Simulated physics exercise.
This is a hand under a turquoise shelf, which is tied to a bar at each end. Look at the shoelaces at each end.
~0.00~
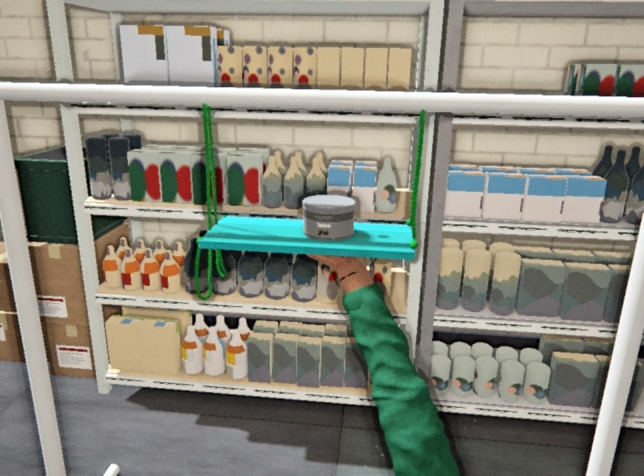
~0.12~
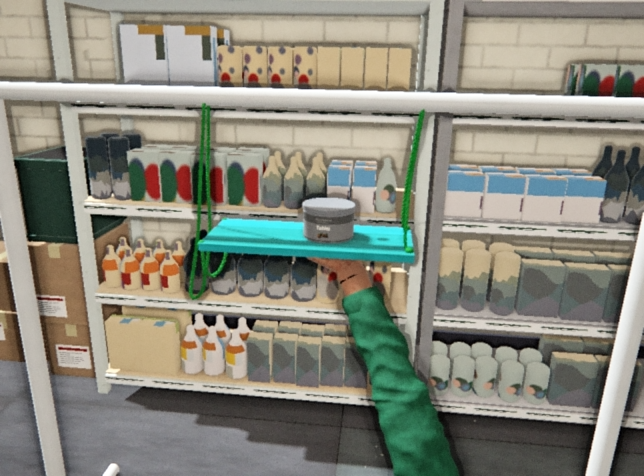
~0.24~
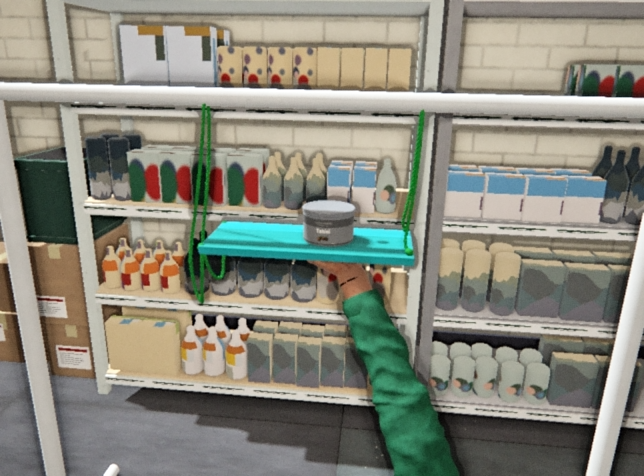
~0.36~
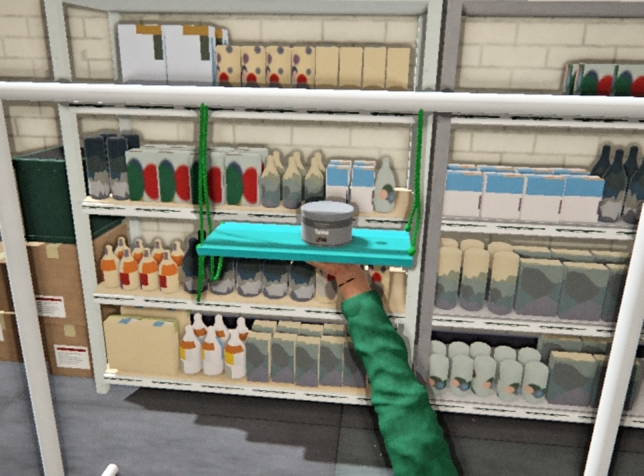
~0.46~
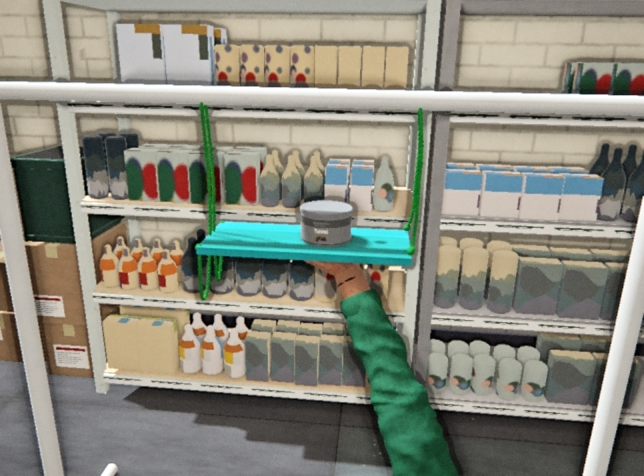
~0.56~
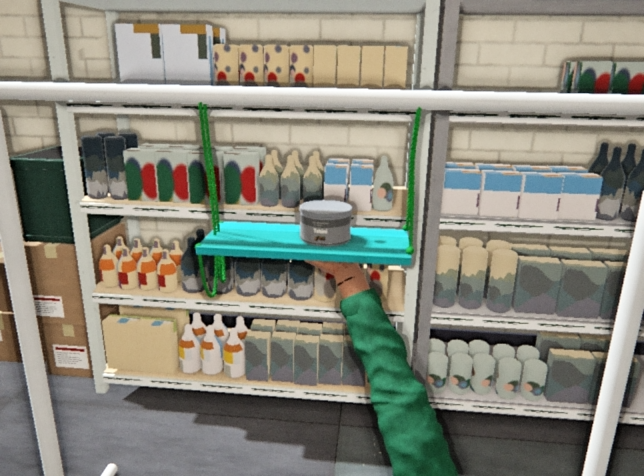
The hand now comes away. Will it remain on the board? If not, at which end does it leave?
The grey tub falls from the left end.
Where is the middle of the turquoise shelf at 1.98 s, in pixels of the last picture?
Close to (329, 299).
After 1.36 s, board tipped 35° down to the left; tub on the floor.
After 1.98 s, board tipped 38° down to the left; tub on the floor.
In the end, board tipped 40° down to the left; tub on the floor. The grey tub drops leftwards.
